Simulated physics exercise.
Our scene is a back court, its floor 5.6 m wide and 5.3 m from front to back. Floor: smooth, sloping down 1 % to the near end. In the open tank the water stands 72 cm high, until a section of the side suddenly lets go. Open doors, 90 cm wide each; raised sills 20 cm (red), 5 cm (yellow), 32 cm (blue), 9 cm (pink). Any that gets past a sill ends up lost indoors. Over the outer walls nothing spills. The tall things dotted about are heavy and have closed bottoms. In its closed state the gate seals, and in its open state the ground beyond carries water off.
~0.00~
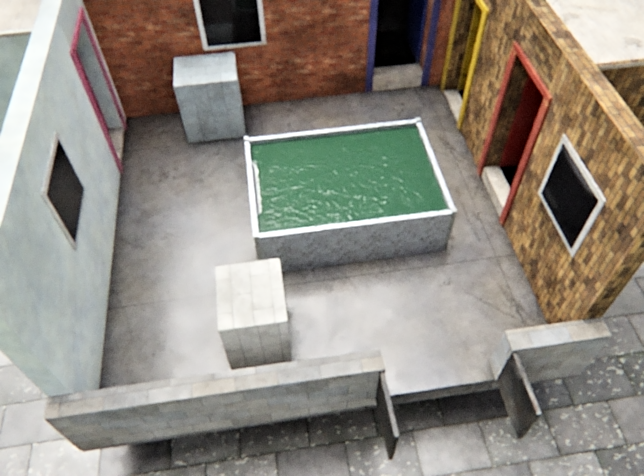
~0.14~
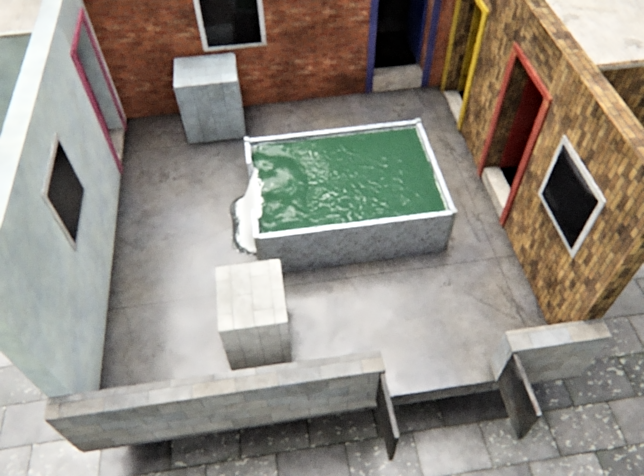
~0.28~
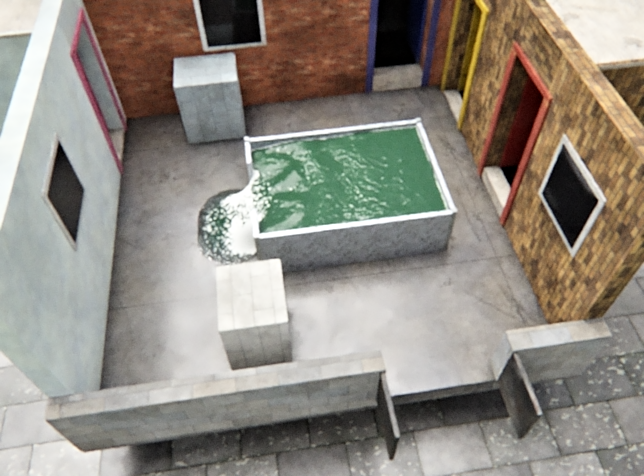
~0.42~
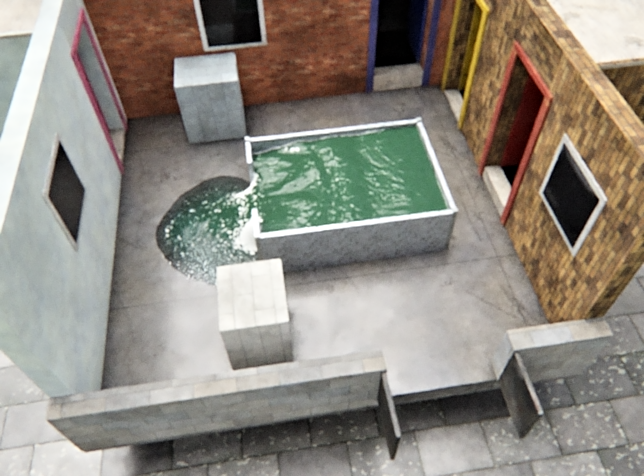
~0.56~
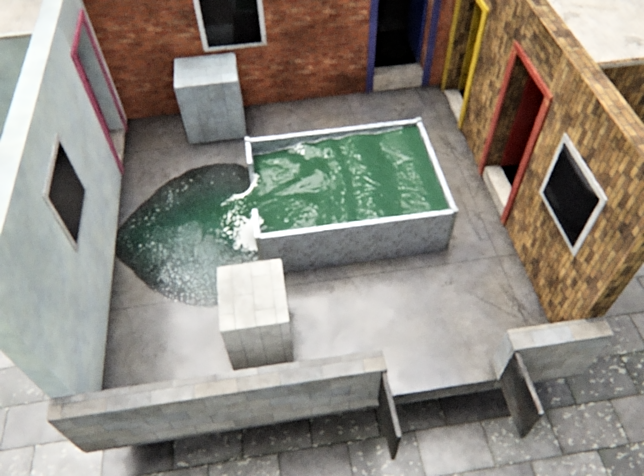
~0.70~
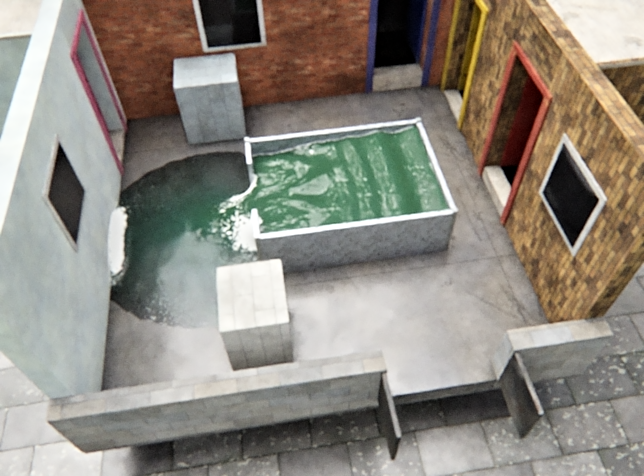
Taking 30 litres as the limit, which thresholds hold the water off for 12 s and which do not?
At the red door the amount will not overshoot the limit, at the yellow door the amount will overshoot the limit, at the blue door the amount will not overshoot the limit, at the pink door the amount will overshoot the limit.
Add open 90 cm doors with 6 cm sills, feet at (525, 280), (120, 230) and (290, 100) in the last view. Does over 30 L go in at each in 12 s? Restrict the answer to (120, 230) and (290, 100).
Check, in order - fail / pass.
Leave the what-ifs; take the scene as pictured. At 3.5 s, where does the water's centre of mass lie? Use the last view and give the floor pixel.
Balance point at about (262, 231).
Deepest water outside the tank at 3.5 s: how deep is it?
Depth max: Approx. 32 cm.
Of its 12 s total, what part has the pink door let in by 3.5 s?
About 15 per cent.
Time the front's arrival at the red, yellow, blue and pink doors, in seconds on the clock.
Red: 5.0 s; yellow: 4.5 s; blue: 3.6 s; pink: 1.1 s.
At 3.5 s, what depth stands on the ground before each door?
Centimetres: Red 0 / yellow 0 / blue 1 / pink 23.
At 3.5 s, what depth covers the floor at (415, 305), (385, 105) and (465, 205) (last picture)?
Taking the spots in order: 1 cm, 1 cm, 0 cm.
After 1.4 s water covers 30 % of the floor and is deepest (44 cm) near (254, 230); red door not reached, yellow door not reached, blue door not reached, pink door 13 cm at the sill, 0 L in.
After 2.2 s water covers 35 % of the floor and is deepest (41 cm) near (101, 405); red door not reached, yellow door not reached, blue door not reached, pink door 15 cm at the sill, 9 L in.
After 3.5 s water covers 50 % of the floor and is deepest (32 cm) near (100, 420); red door not reached, yellow door not reached, blue door not reached, pink door 23 cm at the sill, 54 L in.
After 7.0 s water covers 95 % of the floor and is deepest (22 cm) near (223, 359); red door 4 cm at the sill, 0 L in, yellow door 7 cm at the sill, 0 L in, blue door 3 cm at the sill, 0 L in, pink door 20 cm at the sill, 202 L in.
After 12.0 s water covers 100 % of the floor and is deepest (18 cm) near (101, 405); red door 11 cm at the sill, 0 L in, yellow door 11 cm at the sill, 92 L in, blue door 10 cm at the sill, 0 L in, pink door 11 cm at the sill, 336 L in.
